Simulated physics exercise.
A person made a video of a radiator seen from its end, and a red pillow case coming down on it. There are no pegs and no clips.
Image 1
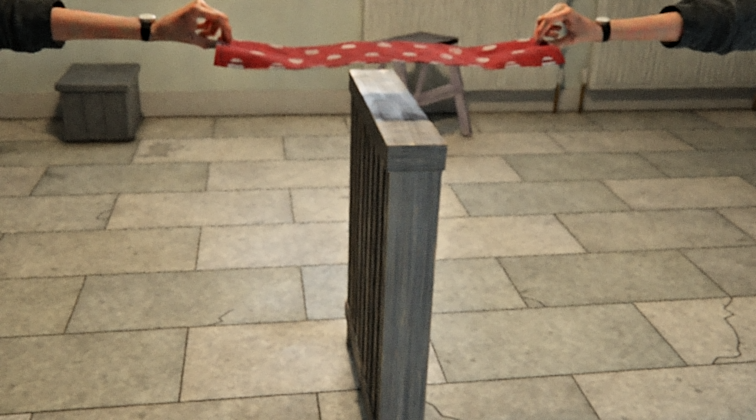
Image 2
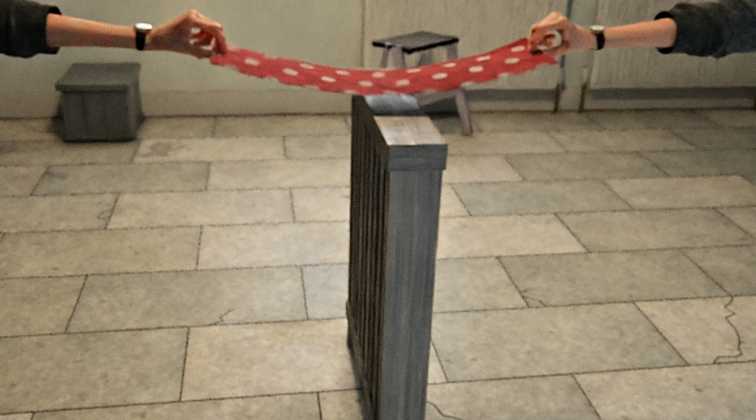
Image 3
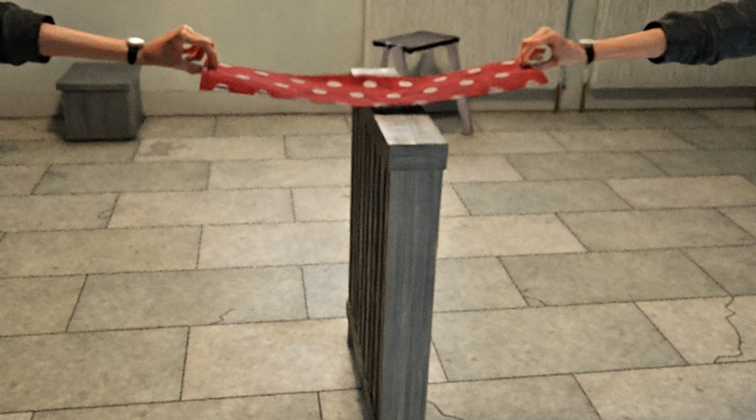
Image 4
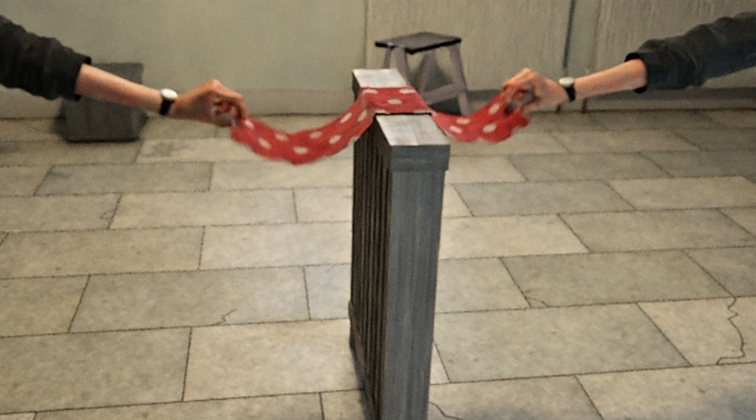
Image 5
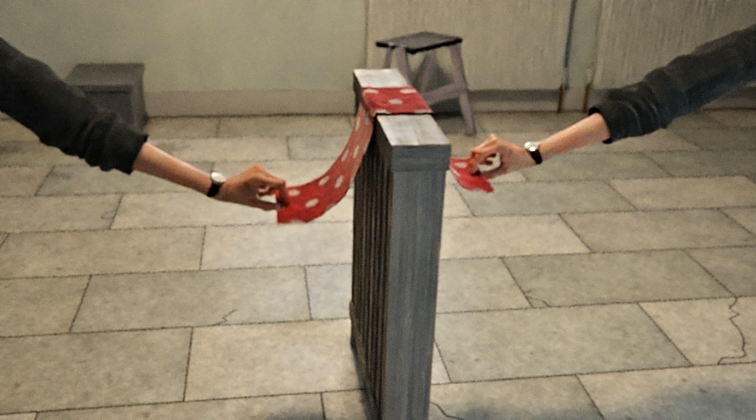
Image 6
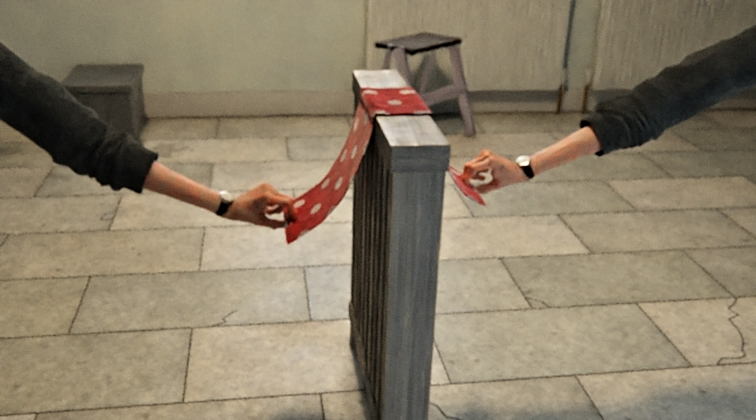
In a tile-floored room, two hands lower a red white-dotted cloth across a narrow upright grey object, drawing its ends down either side.
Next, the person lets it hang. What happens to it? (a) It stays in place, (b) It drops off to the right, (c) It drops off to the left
It stays in place (a).
Then, 0.16 s past the final frame, pillow case hanging on both sides, left end near (305, 238), right end near (454, 202).
Then, 0.24 s past the final frame, pillow case hanging on both sides, left end near (344, 247), right end near (421, 210).
Then, 0.32 s past the final frame, pillow case hanging on both sides, left end near (364, 248), right end near (415, 210).
When it is over, pillow case hanging on both sides, left end near (364, 248), right end near (415, 210). The red pillow case stays on top.
